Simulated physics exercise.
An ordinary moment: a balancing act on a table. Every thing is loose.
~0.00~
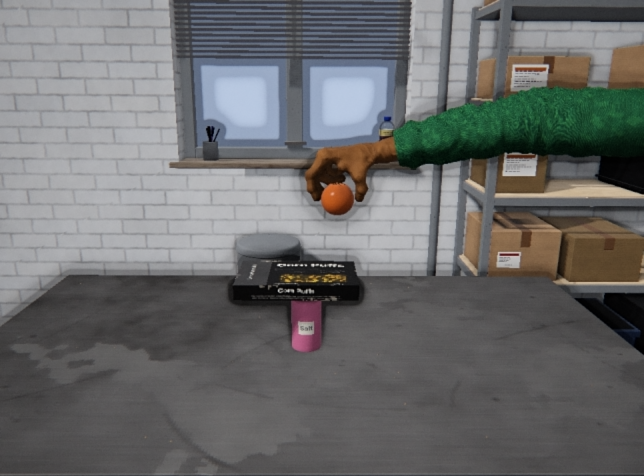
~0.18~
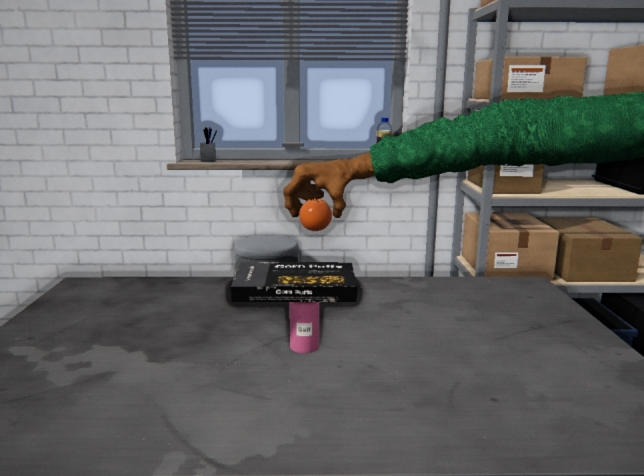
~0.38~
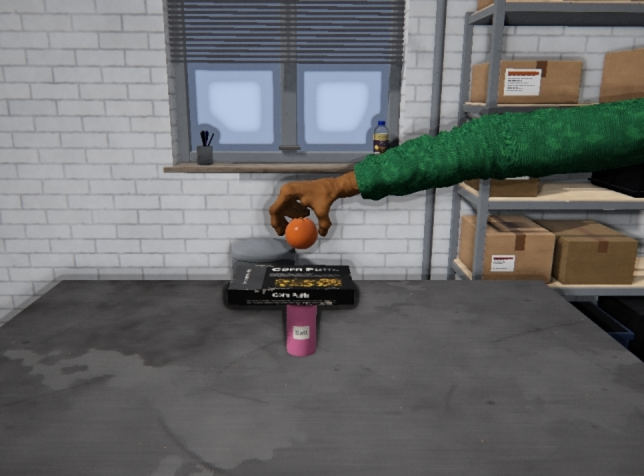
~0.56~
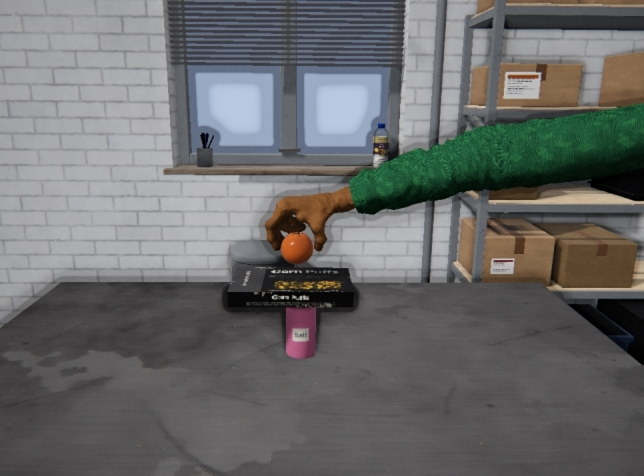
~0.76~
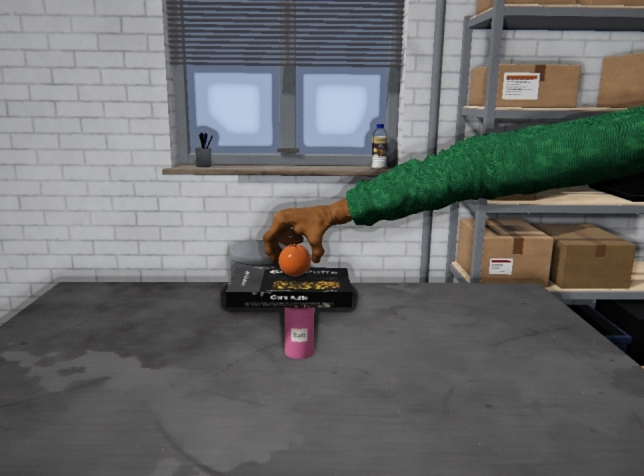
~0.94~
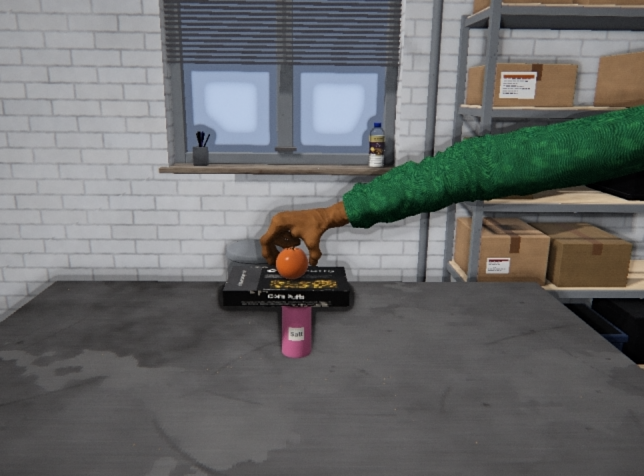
At a gray table by a brick wall, a hand in a green sleeve carried an orange tomato left and down to just over a black packet perched on a pink container.
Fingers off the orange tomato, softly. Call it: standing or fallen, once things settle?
Standing.
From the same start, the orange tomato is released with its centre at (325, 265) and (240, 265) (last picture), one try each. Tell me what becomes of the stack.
In case one it stays upright, while in case two it tumbles.
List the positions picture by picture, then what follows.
In the first frame, still above its spot; orange tomato (338, 199); black packet (298, 279).
In the second frame, still above its spot; orange tomato (316, 215); black packet (296, 281).
In the third frame, still above its spot; orange tomato (302, 233); black packet (293, 284).
In the fourth frame, still above its spot; orange tomato (297, 248); black packet (292, 286).
In the fifth frame, still above its spot; orange tomato (295, 260); black packet (291, 286).
In the sixth frame, in place under the hand; orange tomato (292, 263); black packet (288, 285).
After 1.44 s, nothing has stirred.
After 2.14 s, orange tomato resting near (292, 264).
At rest (3.5 s), all 3 in place. Seen from the same camera at the end, orange tomato near (292, 264). The stack keeps its balance.
